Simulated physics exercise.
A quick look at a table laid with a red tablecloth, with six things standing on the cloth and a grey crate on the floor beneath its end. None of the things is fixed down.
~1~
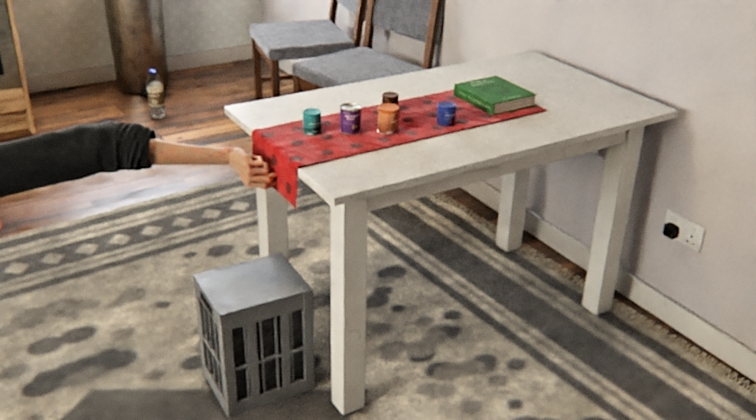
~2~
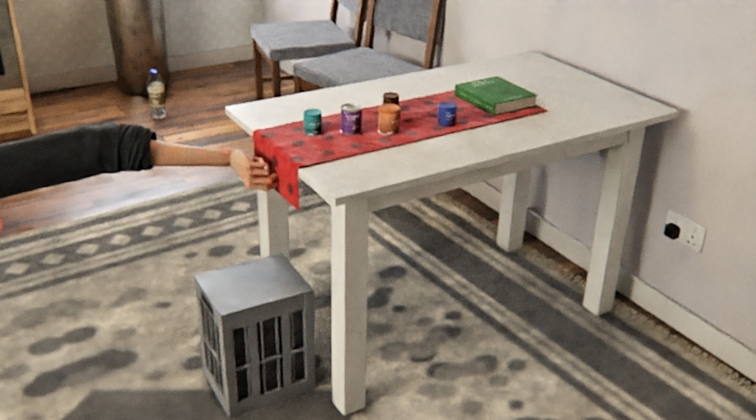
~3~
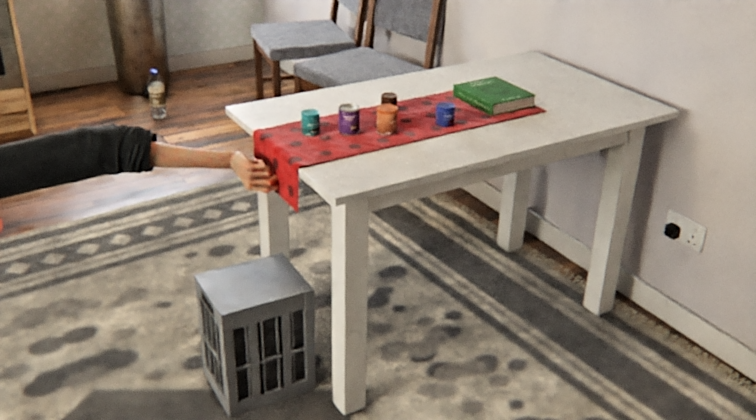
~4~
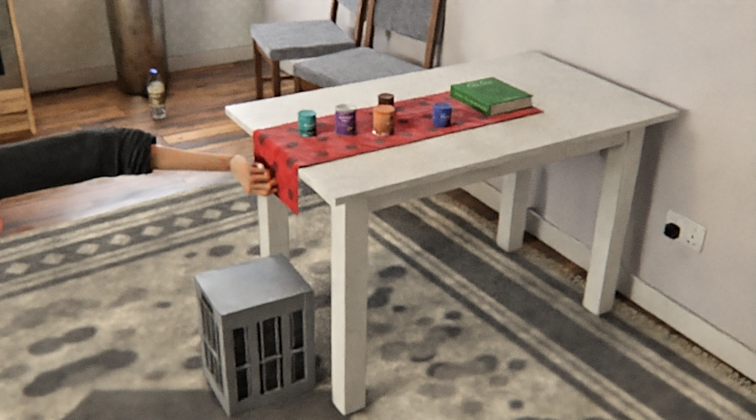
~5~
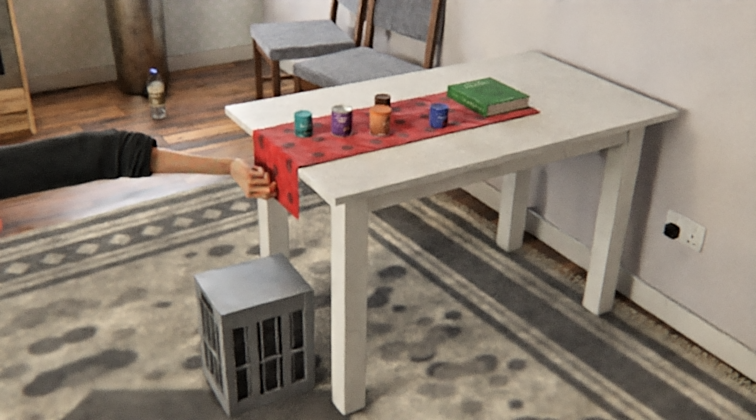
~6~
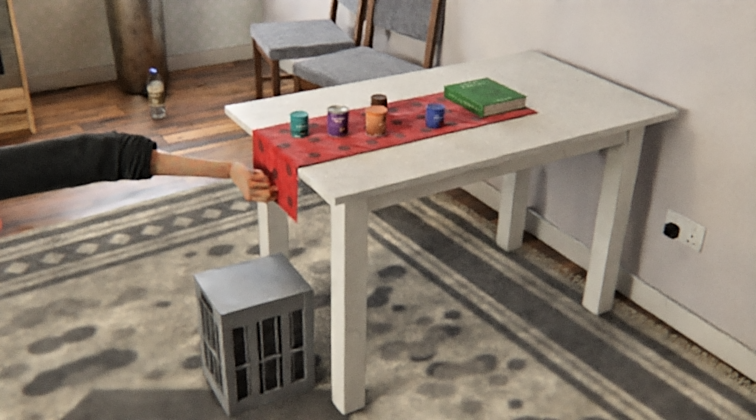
A hand at the left gripped the hanging end of a red cloth on a white table and slowly pulled it down a little, drawing the small colourful pots and green book slightly left with it.
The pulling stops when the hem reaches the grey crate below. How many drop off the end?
So in the end, the top is short a pair of items, that's it.
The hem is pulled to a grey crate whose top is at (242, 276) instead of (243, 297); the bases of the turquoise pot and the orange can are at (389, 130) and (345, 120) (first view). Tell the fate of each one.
The turquoise pot stays put; the orange can stays put.
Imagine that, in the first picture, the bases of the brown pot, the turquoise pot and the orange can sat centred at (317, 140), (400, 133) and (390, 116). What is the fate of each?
Here's the result: The brown pot leaves the top, the turquoise pot remains in place and the orange can remains in place.
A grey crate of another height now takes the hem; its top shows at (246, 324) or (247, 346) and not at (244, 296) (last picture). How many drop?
Result: 3; 4.
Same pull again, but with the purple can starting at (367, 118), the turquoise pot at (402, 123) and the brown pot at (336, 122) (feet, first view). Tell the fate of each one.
Outcome: Purple can stays, turquoise pot stays, brown pot falls away.
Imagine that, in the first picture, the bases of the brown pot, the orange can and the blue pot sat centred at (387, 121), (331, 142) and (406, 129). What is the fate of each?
Brown pot: Still up. Orange can: Off. Blue pot: Still up.
Soon after, hem near (276, 251); turquoise pot gone.
After that, hem on the crate; turquoise pot and purple can gone.
In the end, hem on the crate; turquoise pot and purple can gone. Over the edge go two.
